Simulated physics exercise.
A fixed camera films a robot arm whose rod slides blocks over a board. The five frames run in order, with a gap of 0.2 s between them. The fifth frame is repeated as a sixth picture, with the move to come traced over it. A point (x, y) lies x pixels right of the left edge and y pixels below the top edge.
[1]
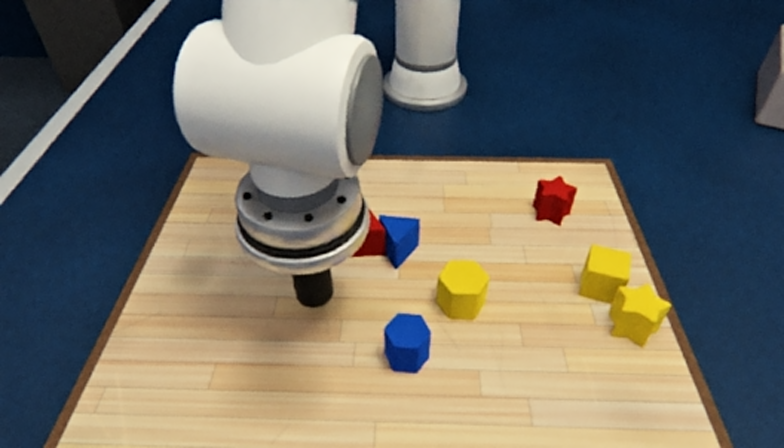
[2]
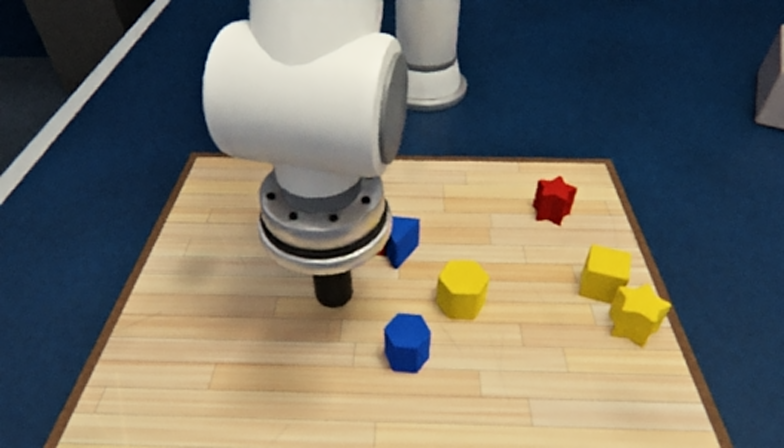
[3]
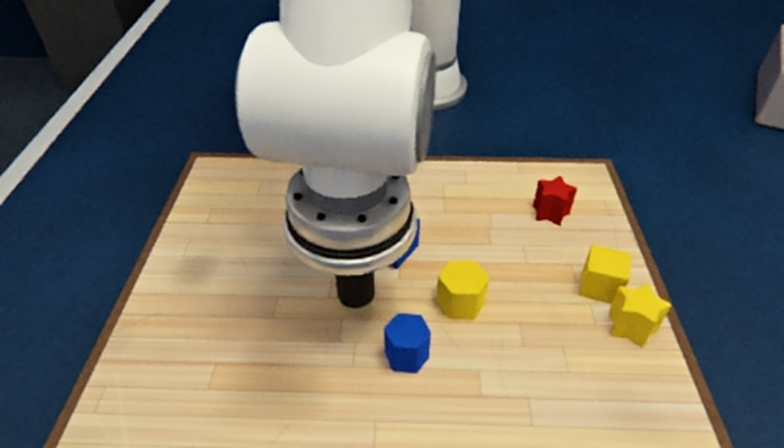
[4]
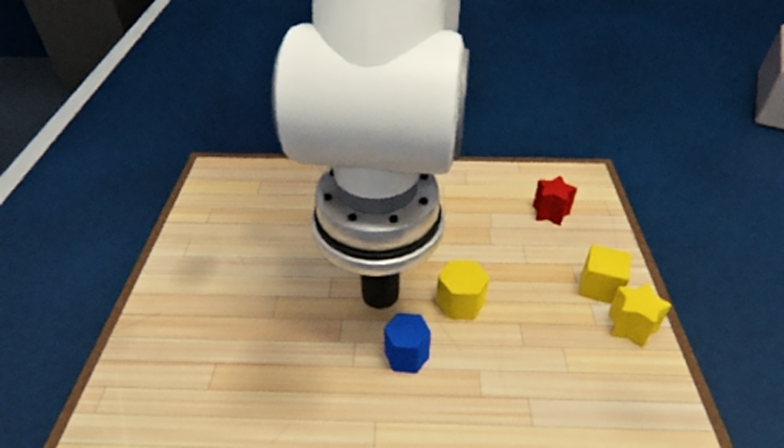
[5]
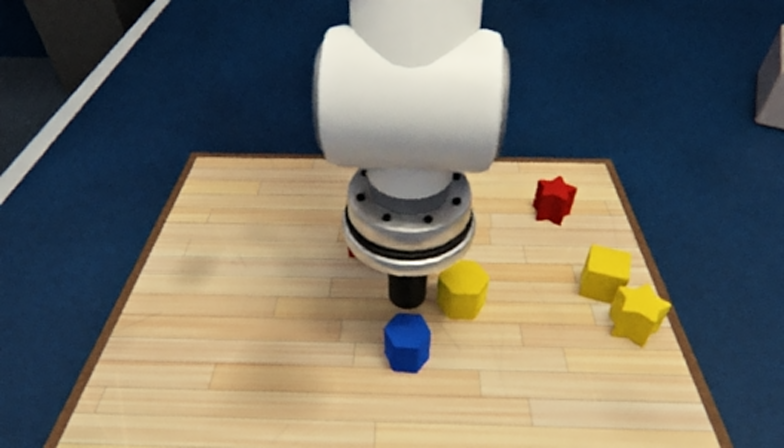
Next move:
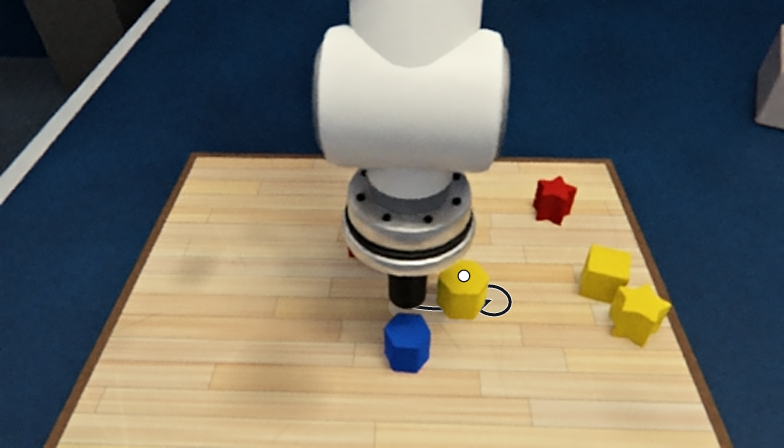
White robot arm with a black rod sliding right across a wooden board, passing close behind a blue six-sided block.
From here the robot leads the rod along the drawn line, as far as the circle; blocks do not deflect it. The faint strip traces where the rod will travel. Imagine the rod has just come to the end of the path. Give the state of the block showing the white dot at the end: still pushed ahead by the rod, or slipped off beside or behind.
At the end of the path, the rod is still pushing the block showing the white dot ahead of it.
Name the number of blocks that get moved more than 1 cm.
My prediction: One block.
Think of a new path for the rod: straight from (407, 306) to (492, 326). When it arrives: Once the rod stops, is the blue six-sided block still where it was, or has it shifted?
The blue six-sided block is left alone.
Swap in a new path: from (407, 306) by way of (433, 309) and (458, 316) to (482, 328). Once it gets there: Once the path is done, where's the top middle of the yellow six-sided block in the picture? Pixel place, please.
When the path ends, it will be at (513, 277).
The drawn path runs from (407, 306) through (436, 309) and (465, 307) to (492, 300); the dot is on the yellow six-sided block.
The first path, step by step. Halfway along, rod at (452, 298); yellow six-sided block at (494, 274).
At the end, rod at (494, 289); blue six-sided block not moved; yellow six-sided block at (536, 268), turned 10° clockwise.
